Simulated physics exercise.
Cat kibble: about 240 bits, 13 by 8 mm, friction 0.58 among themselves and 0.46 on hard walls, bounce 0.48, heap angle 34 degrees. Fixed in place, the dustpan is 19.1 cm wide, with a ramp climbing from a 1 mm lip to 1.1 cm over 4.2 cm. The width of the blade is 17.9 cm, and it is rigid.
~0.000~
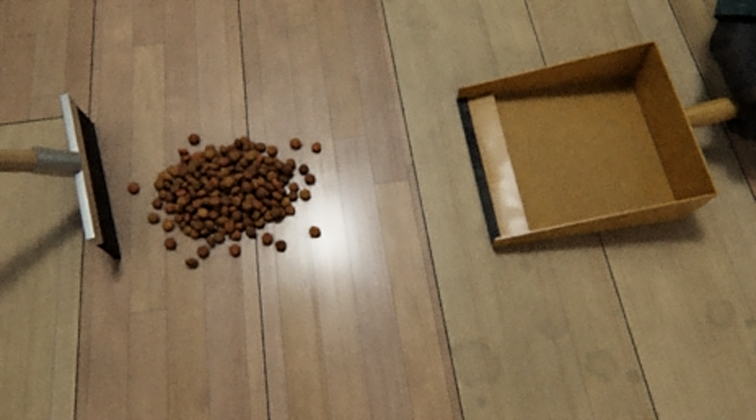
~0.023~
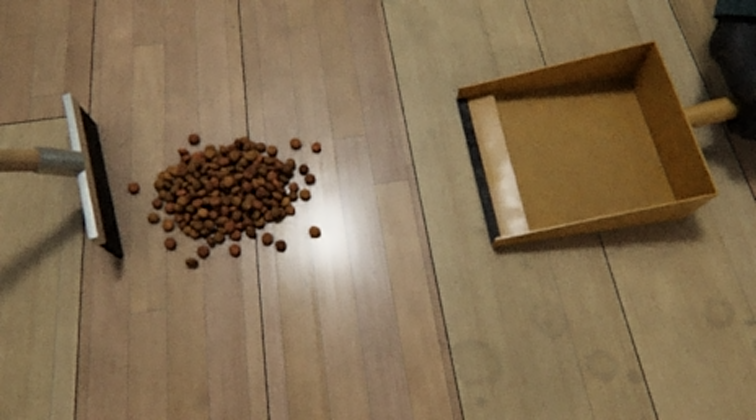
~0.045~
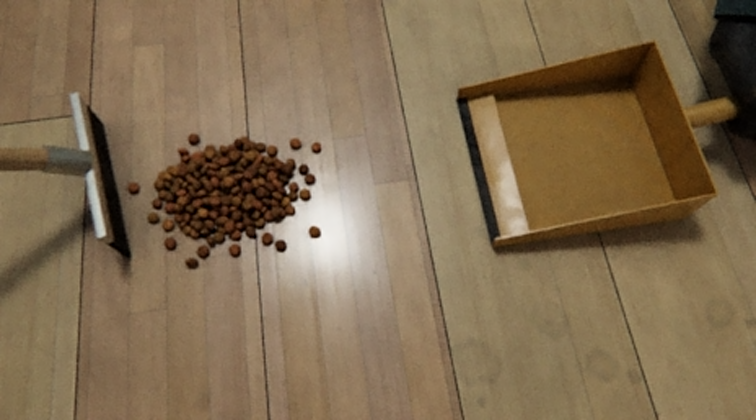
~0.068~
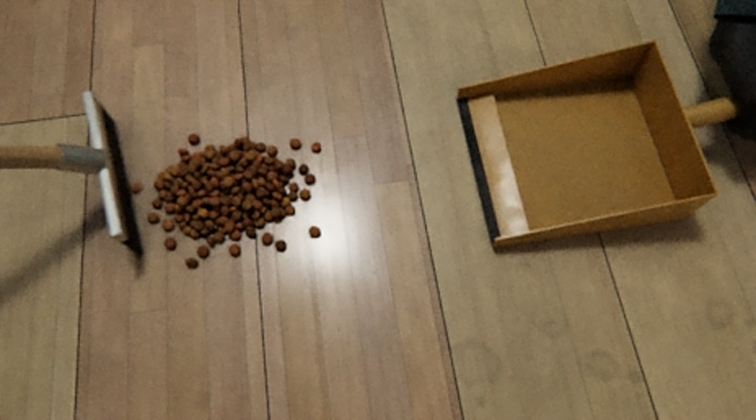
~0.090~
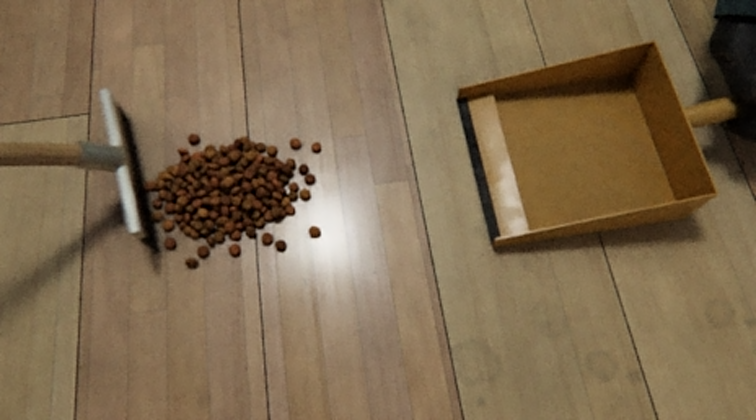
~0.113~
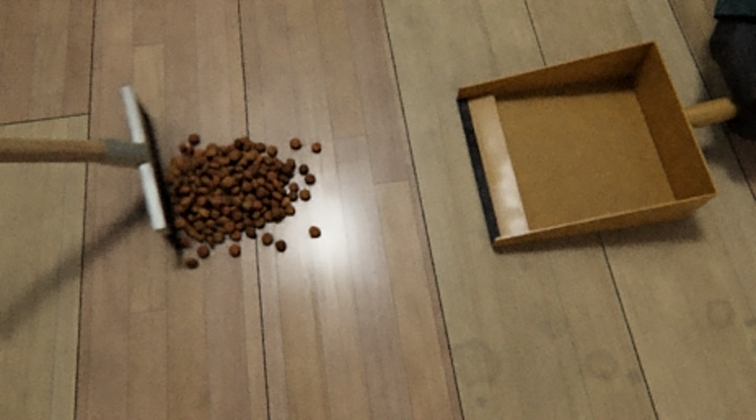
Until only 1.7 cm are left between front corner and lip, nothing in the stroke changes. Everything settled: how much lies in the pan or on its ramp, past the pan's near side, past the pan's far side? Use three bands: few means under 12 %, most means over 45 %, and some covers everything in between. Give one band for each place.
In the pan or on its ramp: Some, past the pan's near side: Few, past the pan's far side: Some.
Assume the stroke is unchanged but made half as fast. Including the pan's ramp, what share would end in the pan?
About 35 %.
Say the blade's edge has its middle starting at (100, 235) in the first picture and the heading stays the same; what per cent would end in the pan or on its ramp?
Roughly 40 percent, ramp included.
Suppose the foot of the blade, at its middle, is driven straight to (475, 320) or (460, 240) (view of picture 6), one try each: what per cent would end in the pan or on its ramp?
I'd expect about 5 percent, then about 25 percent.
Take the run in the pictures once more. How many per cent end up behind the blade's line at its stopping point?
I'd put it near 20 in a hundred.
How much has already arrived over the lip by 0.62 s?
40 % so far.
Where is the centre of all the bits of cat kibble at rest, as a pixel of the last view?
Centre at rest, approx.: (471, 135) px.
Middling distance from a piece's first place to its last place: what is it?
Median shift: Approx. 30 cm.
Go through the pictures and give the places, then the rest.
Blade from (95, 239) to (70, 103), moved 0.0 cm, 0 of the pieces shifted so far; middle of the pieces at (226, 191); pan at (581, 154), in the first picture.
Blade from (98, 239) to (72, 103), moved 0.3 cm, 0 of the pieces shifted so far; middle of the pieces at (226, 191), in the second picture.
Blade from (106, 238) to (80, 102), moved 1.1 cm, 0 of the pieces shifted so far; middle of the pieces at (226, 191), in the third picture.
Blade from (120, 236) to (92, 100), moved 2.5 cm, 0 of the pieces shifted so far; middle of the pieces at (226, 191), in the fourth picture.
Blade from (139, 233) to (109, 98), moved 4.3 cm, 2 of the pieces shifted so far; middle of the pieces at (226, 191), in the fifth picture.
Blade from (163, 230) to (131, 95), moved 6.7 cm, 54 of the pieces shifted so far; middle of the pieces at (230, 181); pan at (581, 154). Its pace works out near 1.06 m/s, in the sixth picture.
After 0.27 s, middle of the blade 19 cm from the lip; 0 % over the lip, far side 15 %, near side 0 %.
After 0.38 s, middle of the blade 7 cm from the lip; 0 % over the lip, far side 20 %, near side 5 %.
After 0.62 s, middle of the blade 3 cm from the lip; 40 % over the lip, far side 25 %, near side 5 %.
In the end, at 1.3 s, pan 40 %, near side 5 %, far side 25 %, in front of the lip or behind the blade 30 %.
